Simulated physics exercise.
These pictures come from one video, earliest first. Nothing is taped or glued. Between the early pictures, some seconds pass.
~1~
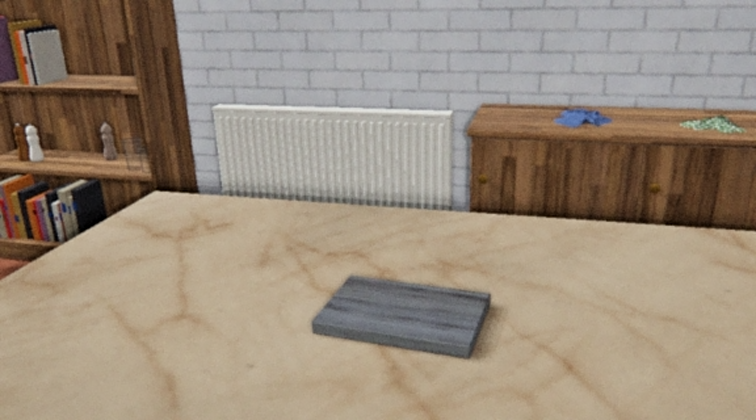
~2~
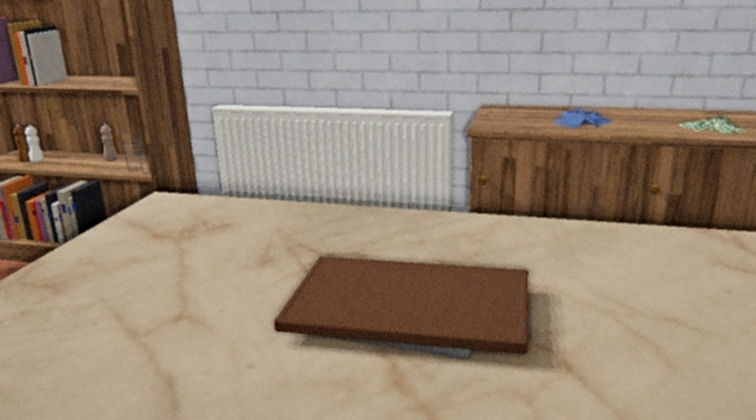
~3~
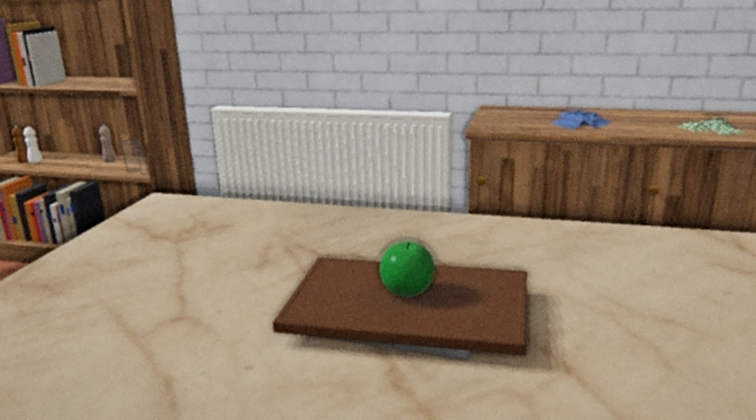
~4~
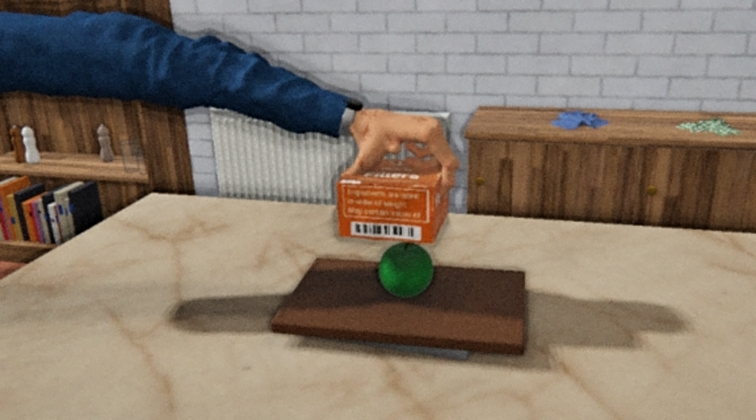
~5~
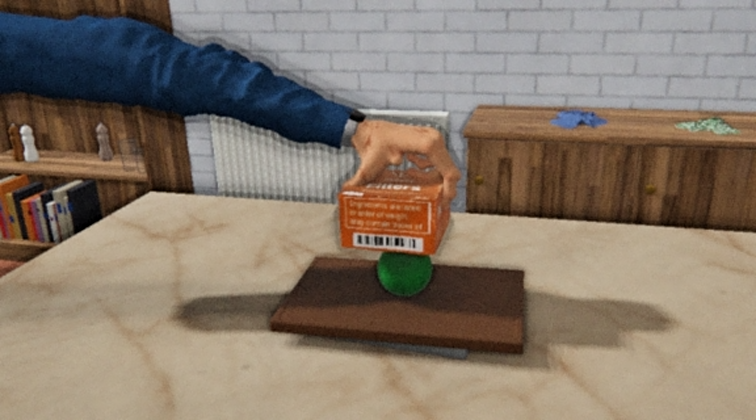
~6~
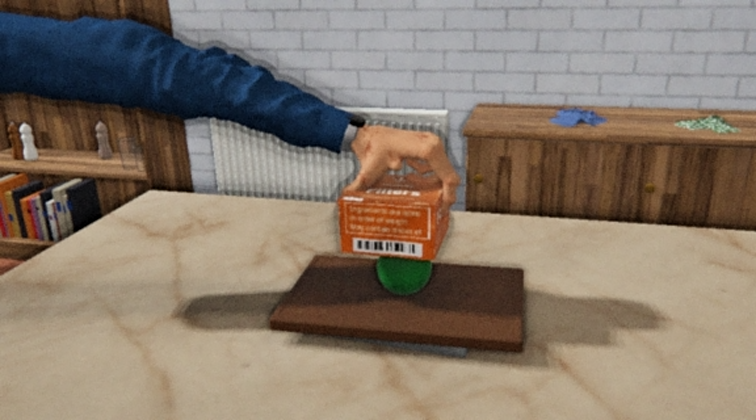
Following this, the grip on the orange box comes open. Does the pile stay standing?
Doesn't stay together.
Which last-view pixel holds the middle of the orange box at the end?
End position: Approximately (224, 259).
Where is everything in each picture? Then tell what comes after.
In the first frame, the last thing is not in view yet.
In the second frame, the last thing is not in view yet.
In the third frame, the last thing is not in view yet.
The fourth frame shows on its way; orange box (395, 198); brown tray (406, 300).
The fifth frame shows on its way; orange box (397, 209); green apple (405, 268).
The sixth frame shows set down, still held; orange box (397, 214).
Then, 0.40 s later than the last frame, orange box tilted by 62° near (364, 223).
Then, 0.60 s later than the last frame, orange box now fallen.
Then, 0.80 s later than the last frame, things are still on the move.
Then, 1.20 s later than the last frame, as before.
When it is over, fallen, orange box; the other 3 as before. End places, in pixels of the last picture, orange box near (224, 259). The pile comes apart.
